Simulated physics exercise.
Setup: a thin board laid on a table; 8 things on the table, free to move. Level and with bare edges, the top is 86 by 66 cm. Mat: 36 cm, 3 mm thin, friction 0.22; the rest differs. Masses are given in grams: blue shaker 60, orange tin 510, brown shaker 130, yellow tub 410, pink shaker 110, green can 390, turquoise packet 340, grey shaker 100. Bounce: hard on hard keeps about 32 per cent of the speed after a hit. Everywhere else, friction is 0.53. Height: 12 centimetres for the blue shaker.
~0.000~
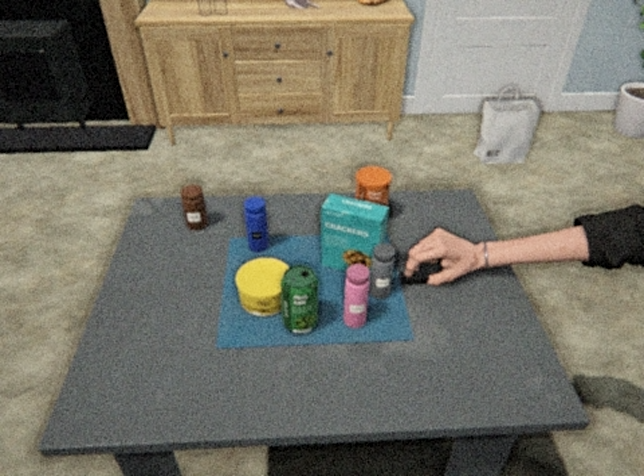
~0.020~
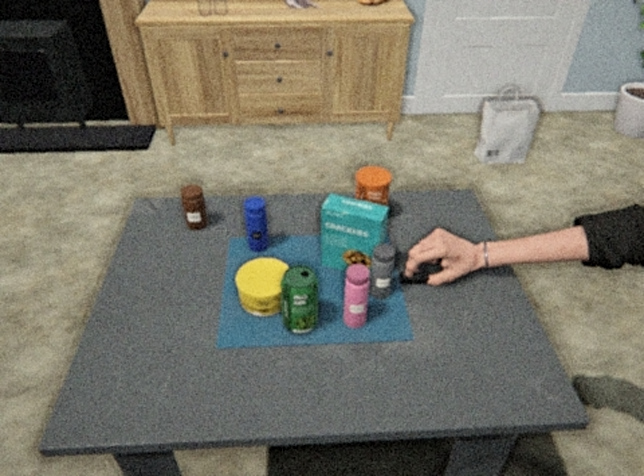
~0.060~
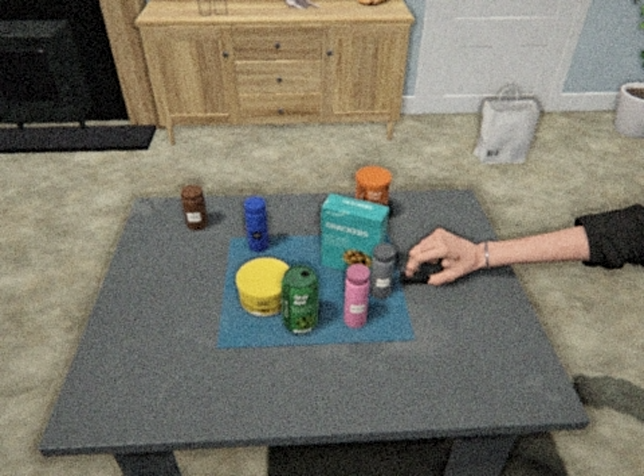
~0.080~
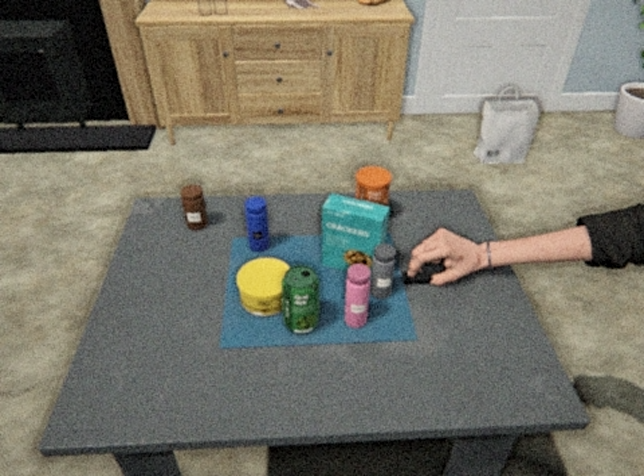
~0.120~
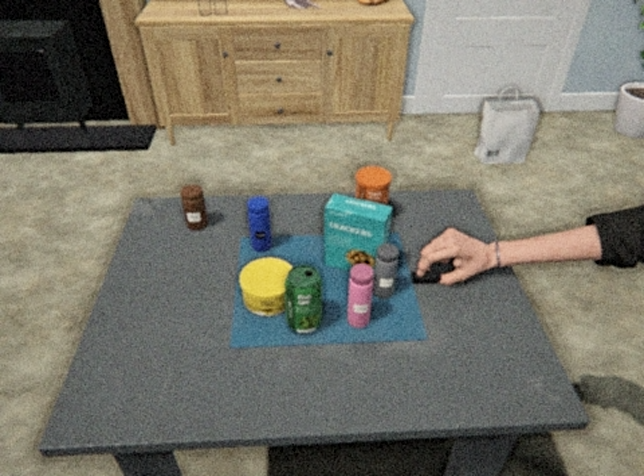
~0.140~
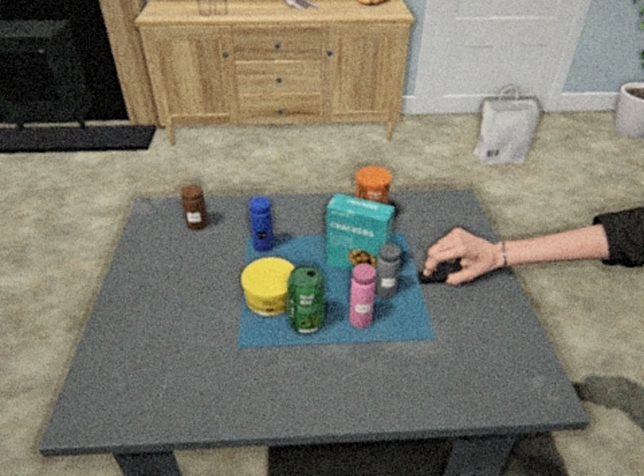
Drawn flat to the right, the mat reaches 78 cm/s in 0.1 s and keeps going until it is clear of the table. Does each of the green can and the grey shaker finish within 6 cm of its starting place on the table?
The green can: No; the grey shaker: No.
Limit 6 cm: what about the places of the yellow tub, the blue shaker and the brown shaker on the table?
Note: Yellow tub departs its position. Blue shaker departs its position. Brown shaker is left in place.
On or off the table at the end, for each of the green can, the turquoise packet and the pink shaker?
When everything stops, the green can is out of bounds, the turquoise packet is out of bounds, and the pink shaker is out of bounds.
After 0.54 s, mat out by 35 cm; green can slid 25 cm near (436, 296); grey shaker slid 25 cm near (508, 268); blue shaker leaning 26°.
After 0.84 s, mat out by 58 cm; pink shaker, green can, turquoise packet and grey shaker now off the table; blue shaker on its side; yellow tub slid 20 cm.
At rest (1.7 s), off the table, pink shaker, green can, turquoise packet and grey shaker; tipped over on the table, blue shaker; not toppled but over 6 cm from the start, yellow tub; the other 2 in place, give or take 6 cm.
